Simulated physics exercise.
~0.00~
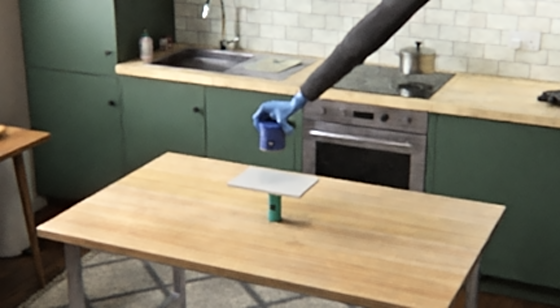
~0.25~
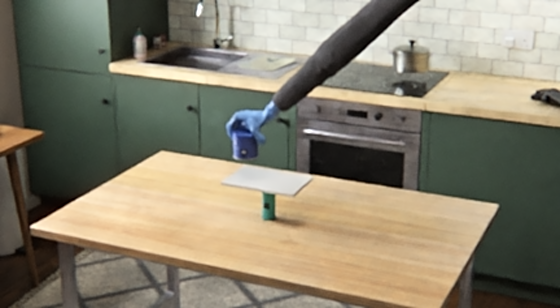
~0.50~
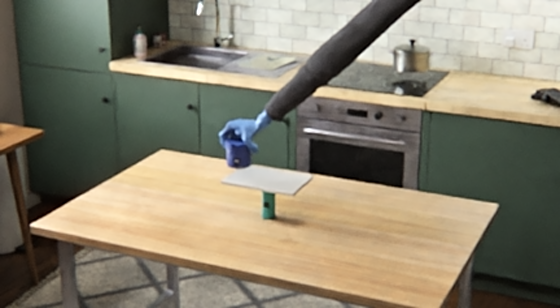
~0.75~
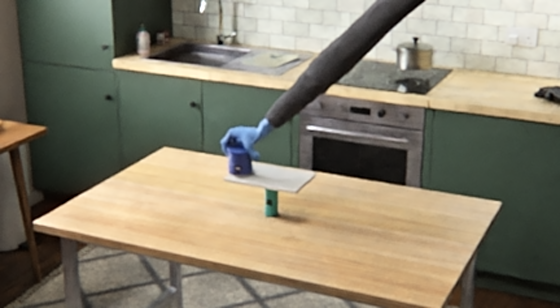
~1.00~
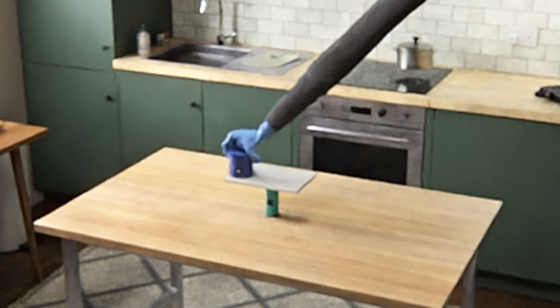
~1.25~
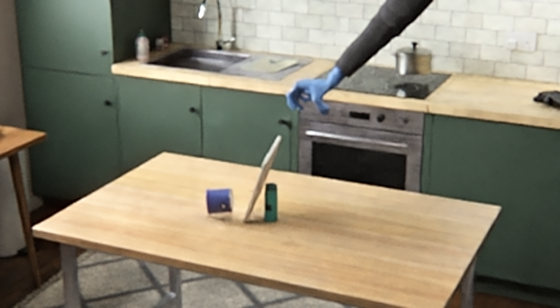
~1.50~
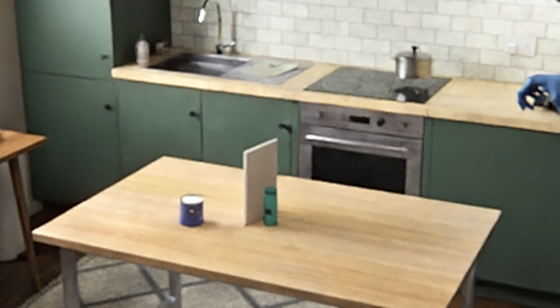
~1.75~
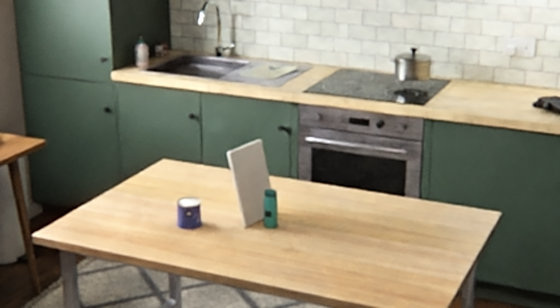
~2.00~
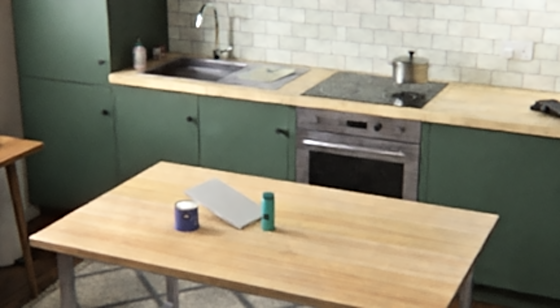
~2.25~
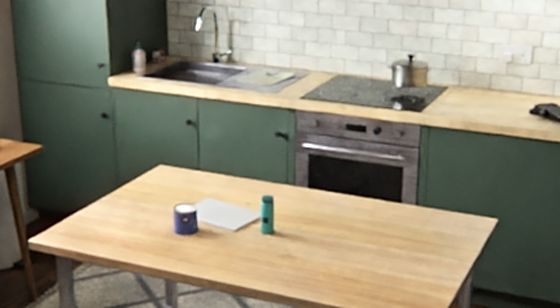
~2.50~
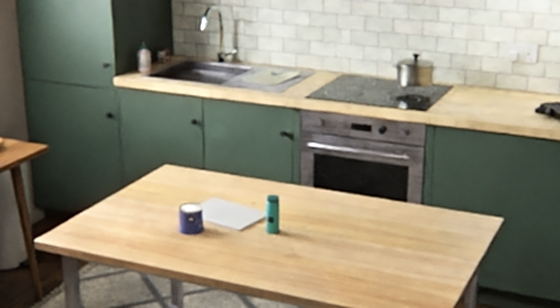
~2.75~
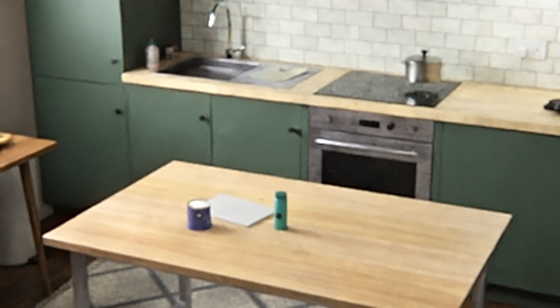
A gloved hand lowered a blue tin onto the left side of a white lid balanced on a turquoise shaker, then let go. The lid tipped and flipped over, and both fell onto the wooden table while the shaker stayed standing.
